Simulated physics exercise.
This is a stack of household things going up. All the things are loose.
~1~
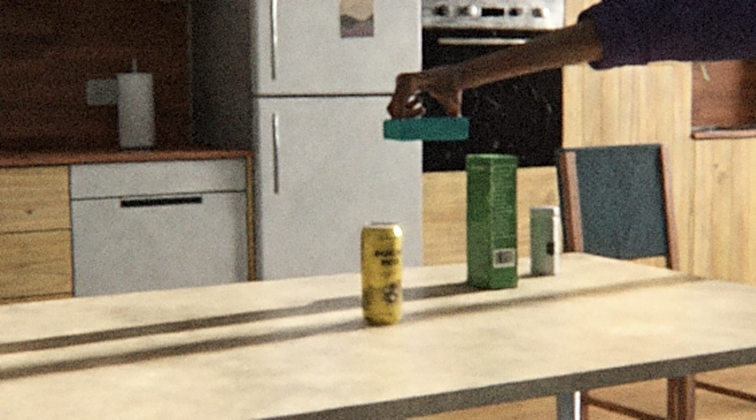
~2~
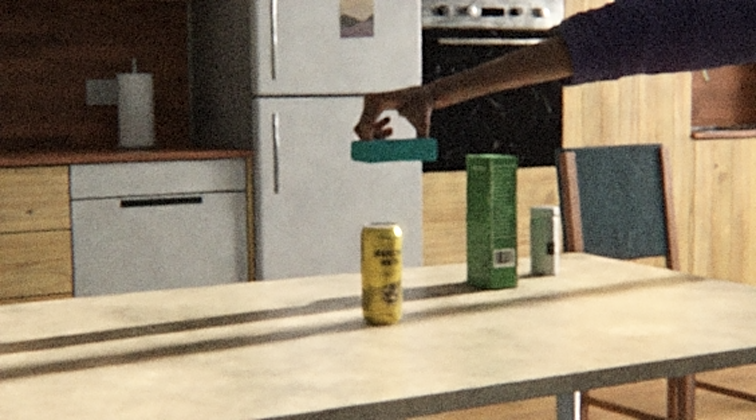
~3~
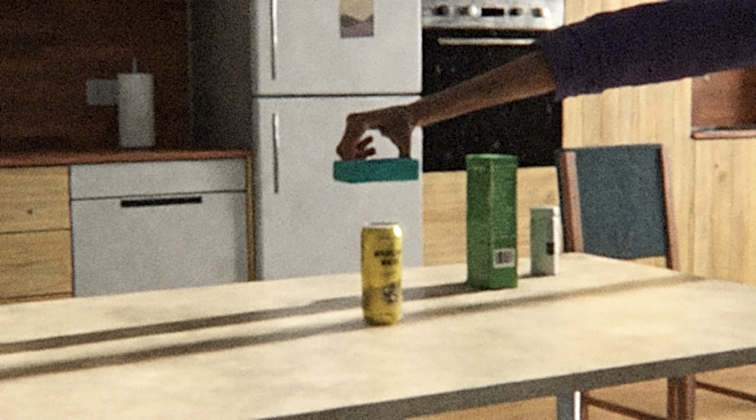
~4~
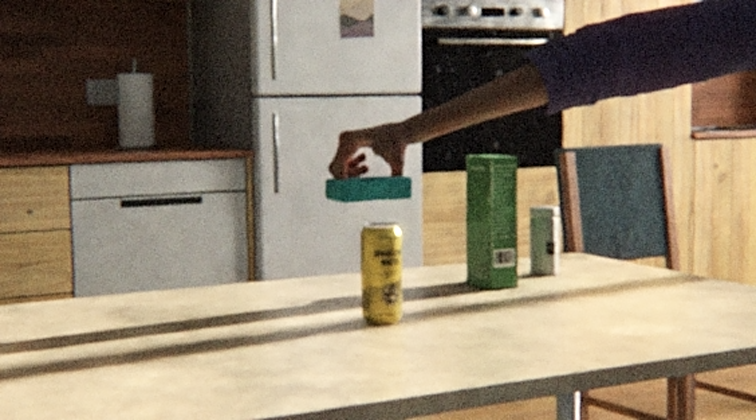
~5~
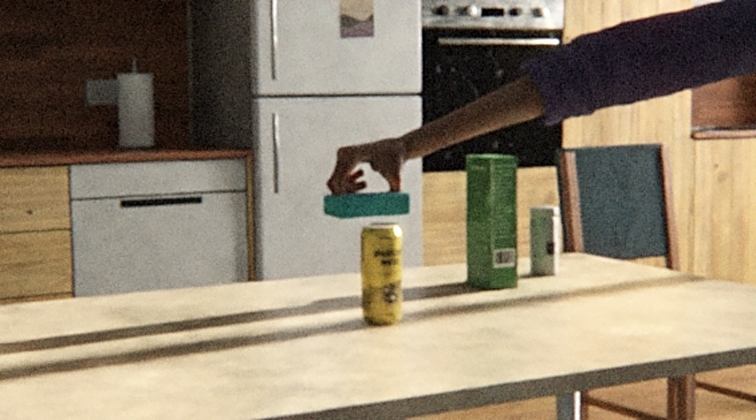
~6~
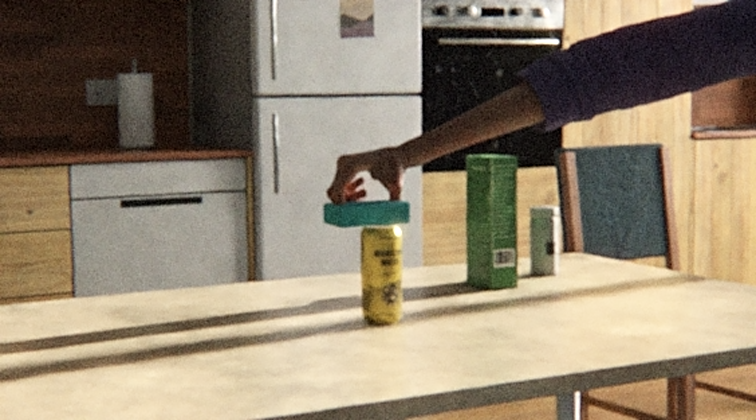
A turquoise sponge held by a hand moves left and down onto the yellow can.
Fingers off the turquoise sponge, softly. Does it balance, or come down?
It keeps its balance.
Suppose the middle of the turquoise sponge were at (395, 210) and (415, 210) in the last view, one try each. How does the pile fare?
In the first case it stays up; in the second case it gives way.
Then, 1.00 s after the last picture, nothing has stirred.
Then, 2.10 s after the last picture, turquoise sponge resting near (367, 214).
At rest, all 4 in place. Seen from the same camera at the end, turquoise sponge near (367, 214). The pile stays up.
